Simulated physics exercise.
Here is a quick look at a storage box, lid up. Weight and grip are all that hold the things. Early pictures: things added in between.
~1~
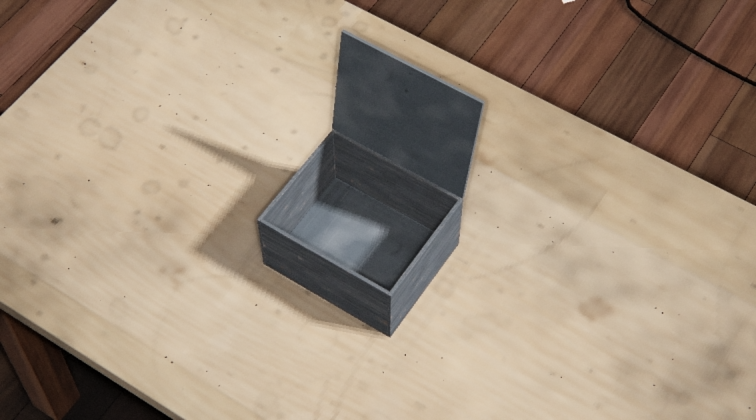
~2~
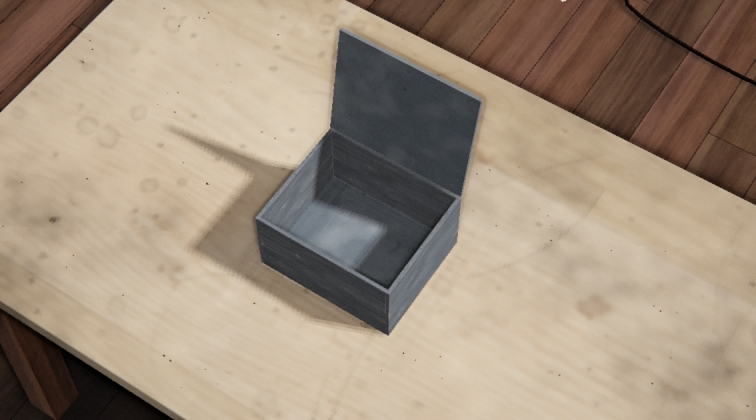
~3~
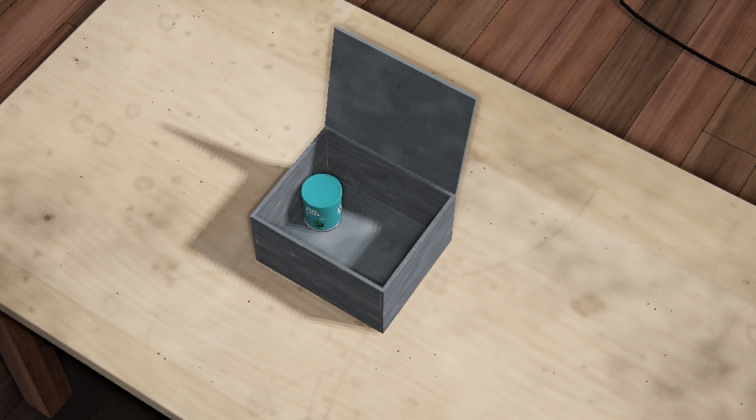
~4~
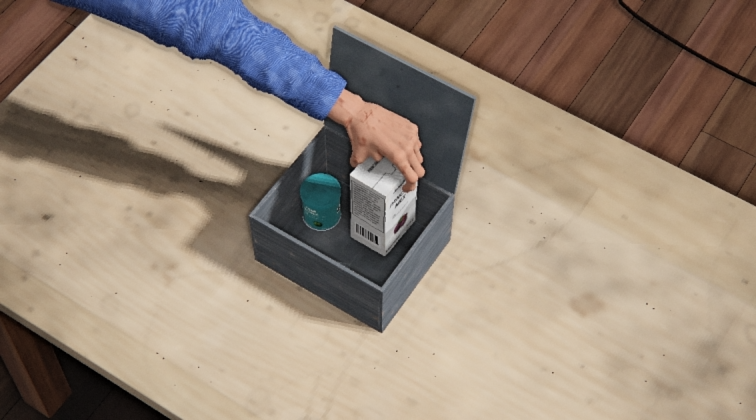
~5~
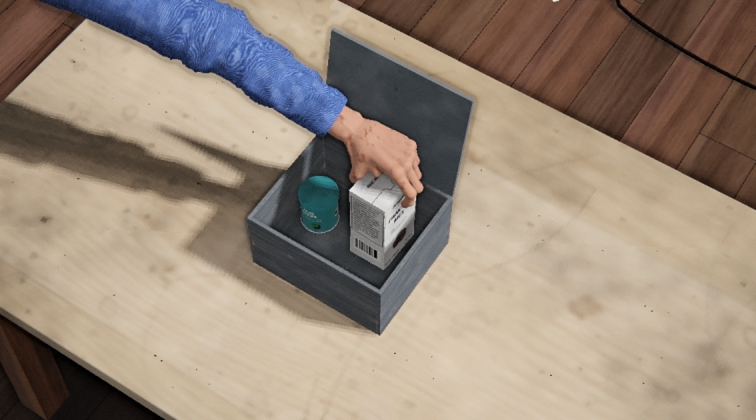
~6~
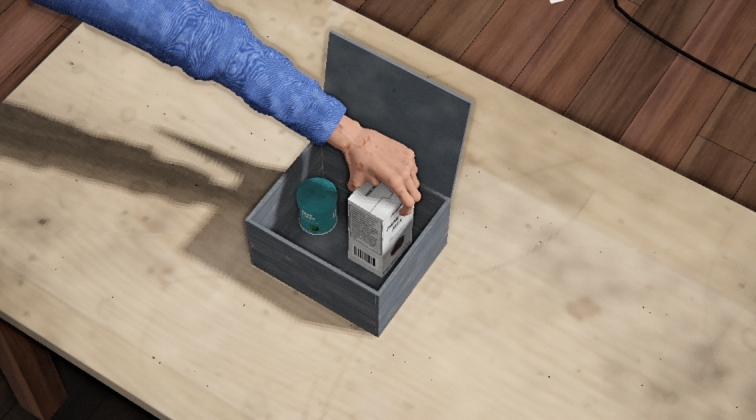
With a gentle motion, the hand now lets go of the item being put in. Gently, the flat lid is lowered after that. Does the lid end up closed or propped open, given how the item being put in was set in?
Off the rim.
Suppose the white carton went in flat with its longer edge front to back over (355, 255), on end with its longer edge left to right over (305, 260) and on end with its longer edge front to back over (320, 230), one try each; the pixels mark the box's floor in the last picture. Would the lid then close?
On try one it fits down fine; on try two it won't go down; on try three it won't go down.
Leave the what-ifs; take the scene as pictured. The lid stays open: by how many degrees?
The answer is about 60 degrees.
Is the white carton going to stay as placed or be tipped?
Looking at the last picture, the white carton is left as set.
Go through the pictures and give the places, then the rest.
The last thing is not in view yet, in the first frame.
The last thing is not in view yet, in the second frame.
The last thing is not in view yet; turquoise tin (322, 203), in the third frame.
Still above its spot; white carton (384, 198); turquoise tin (321, 203), in the fourth frame.
Still above its spot; white carton (383, 213); turquoise tin (319, 205), in the fifth frame.
Put in, still held; white carton (381, 221); turquoise tin (317, 207), in the sixth frame.
Then, 1.10 s after the last picture, lid starting down.
Then, 1.40 s after the last picture, lid 72° above the rim.
At rest, lid 60° above the rim; both in place. Seen from the same camera at the end, white carton near (381, 221).
